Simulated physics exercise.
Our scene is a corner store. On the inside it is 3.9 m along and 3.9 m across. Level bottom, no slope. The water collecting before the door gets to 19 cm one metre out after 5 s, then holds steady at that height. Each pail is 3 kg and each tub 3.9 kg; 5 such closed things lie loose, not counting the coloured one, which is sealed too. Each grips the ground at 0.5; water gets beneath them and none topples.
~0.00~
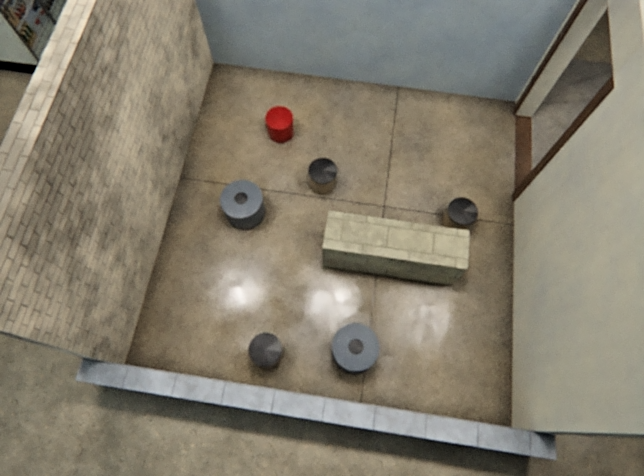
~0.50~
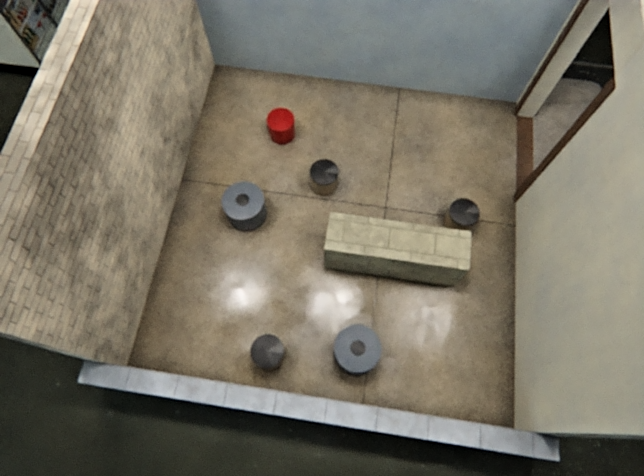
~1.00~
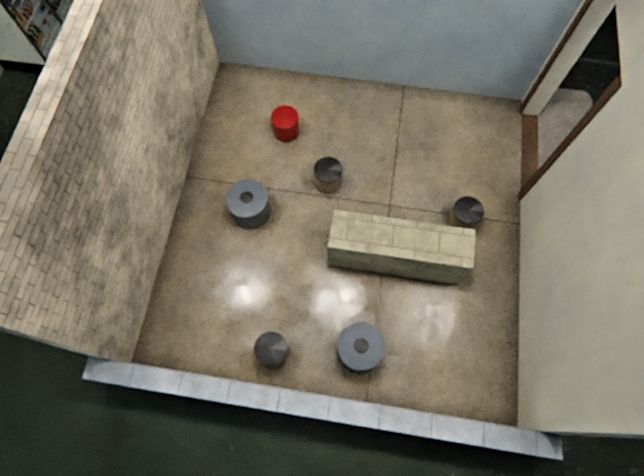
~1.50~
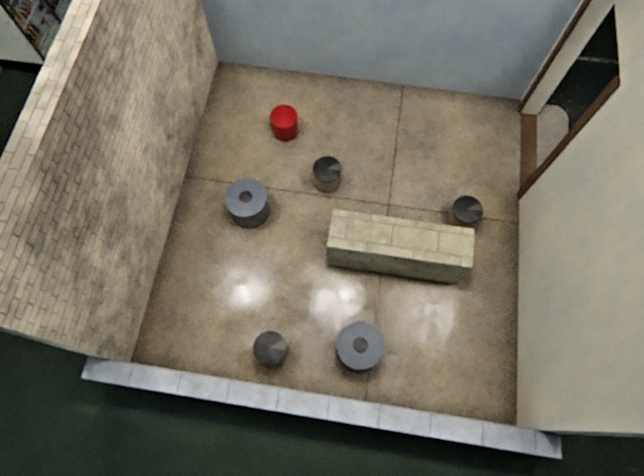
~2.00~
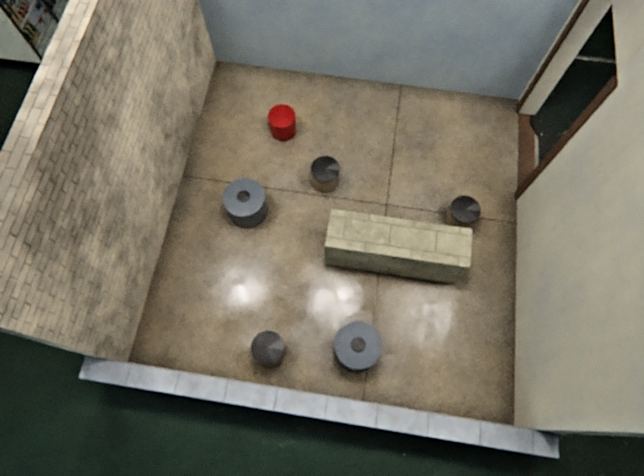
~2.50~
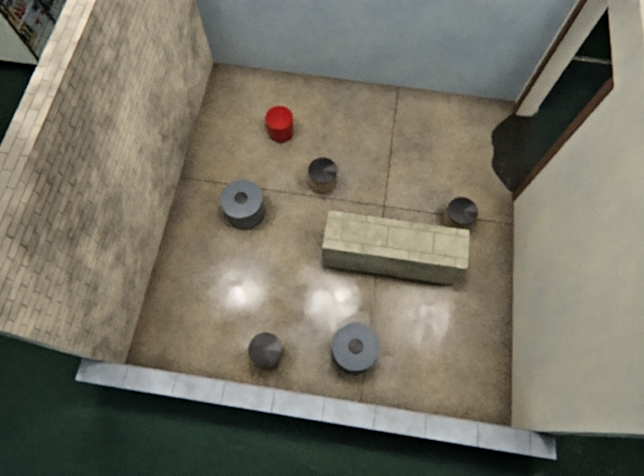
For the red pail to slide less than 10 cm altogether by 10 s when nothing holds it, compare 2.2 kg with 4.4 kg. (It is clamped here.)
Winning option: None.
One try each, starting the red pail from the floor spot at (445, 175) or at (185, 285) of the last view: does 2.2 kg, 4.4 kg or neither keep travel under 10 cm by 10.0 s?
In turn: No mass works; no mass works.
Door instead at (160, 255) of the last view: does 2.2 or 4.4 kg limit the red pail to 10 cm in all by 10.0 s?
If so, even the lighter mass works.
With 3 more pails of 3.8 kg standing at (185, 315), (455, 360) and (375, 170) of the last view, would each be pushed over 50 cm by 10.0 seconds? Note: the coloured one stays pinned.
Result, in turn - exceeds it; falls shy; exceeds it.
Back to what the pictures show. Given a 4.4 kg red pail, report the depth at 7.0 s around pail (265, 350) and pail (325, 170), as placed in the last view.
First roughly 0 cm, second roughly 5 cm.
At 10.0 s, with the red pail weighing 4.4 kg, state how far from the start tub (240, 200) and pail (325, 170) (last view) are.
First 150 cm, then 200 cm.
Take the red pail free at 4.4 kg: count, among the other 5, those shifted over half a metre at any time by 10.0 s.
The total is 2.
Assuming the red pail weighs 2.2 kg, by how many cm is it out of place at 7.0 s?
Shift: Roughly 100 cm.
After 3.5 s the red pail would be 0 cm from its start with 2.2 kg and 0 cm from its start with 4.4 kg; 0 cm of water round it then.
After 4.5 s the red pail would be 0 cm from its start with 2.2 kg and 0 cm from its start with 4.4 kg; 0 cm of water round it then.
After 7.0 s the red pail would be 92 cm from its start with 2.2 kg and 54 cm from its start with 4.4 kg; 4 cm of water round it then.
After 10.0 s the red pail would be 262 cm from its start with 2.2 kg and 155 cm from its start with 4.4 kg; 9 cm of water round it then.
